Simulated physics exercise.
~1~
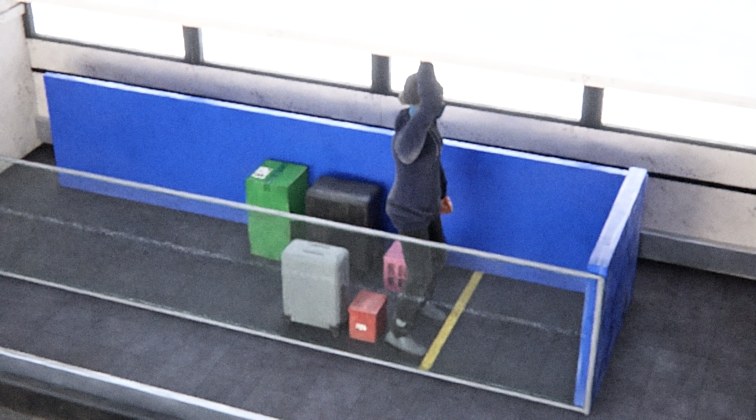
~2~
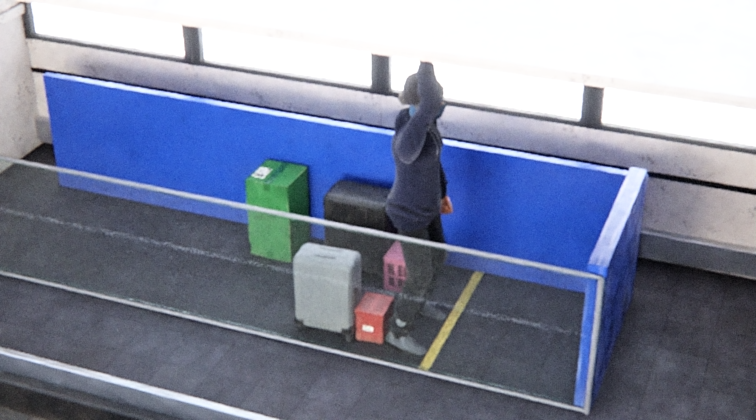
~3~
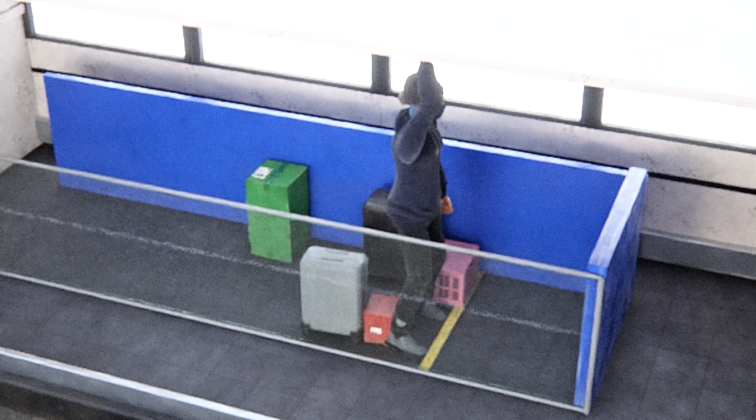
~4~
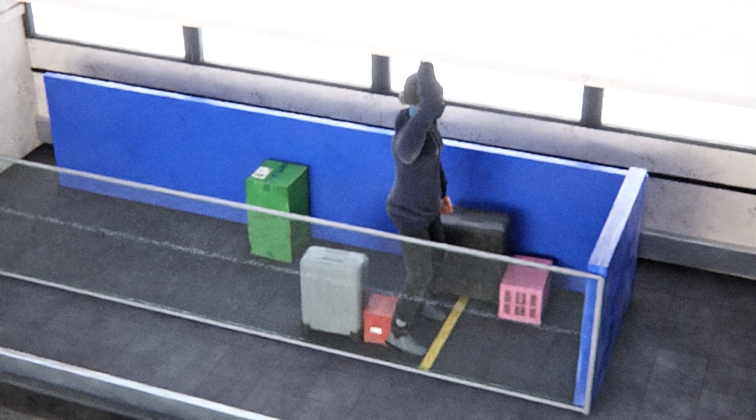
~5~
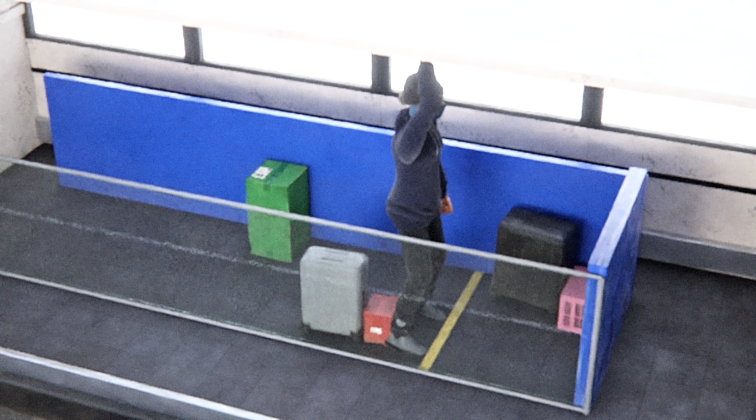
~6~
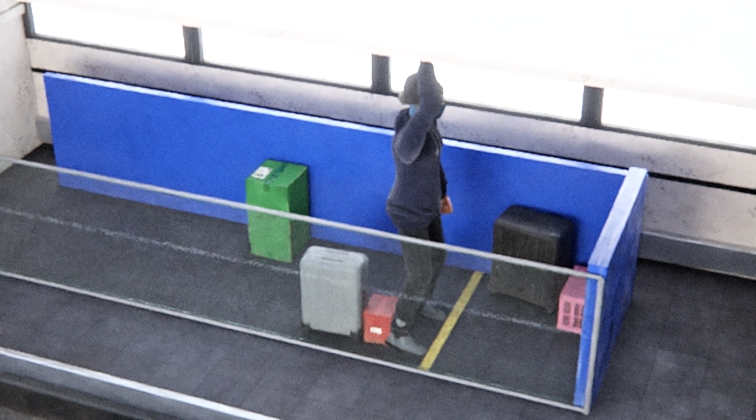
A black case, a small grey case and a red tub begin sliding right across the dark floor of a blue-walled bay, while a green bag stays put and a standing passenger holds one arm raised. The grey case nudges along with the tub, and both stop near the passenger's feet, short of the yellow line. A pink crate then slides right, and the black case follows behind the passenger. Both cross the line and continue toward the right end wall. They come to rest there, upright, with the crate nearest the wall and the passenger still standing in place.
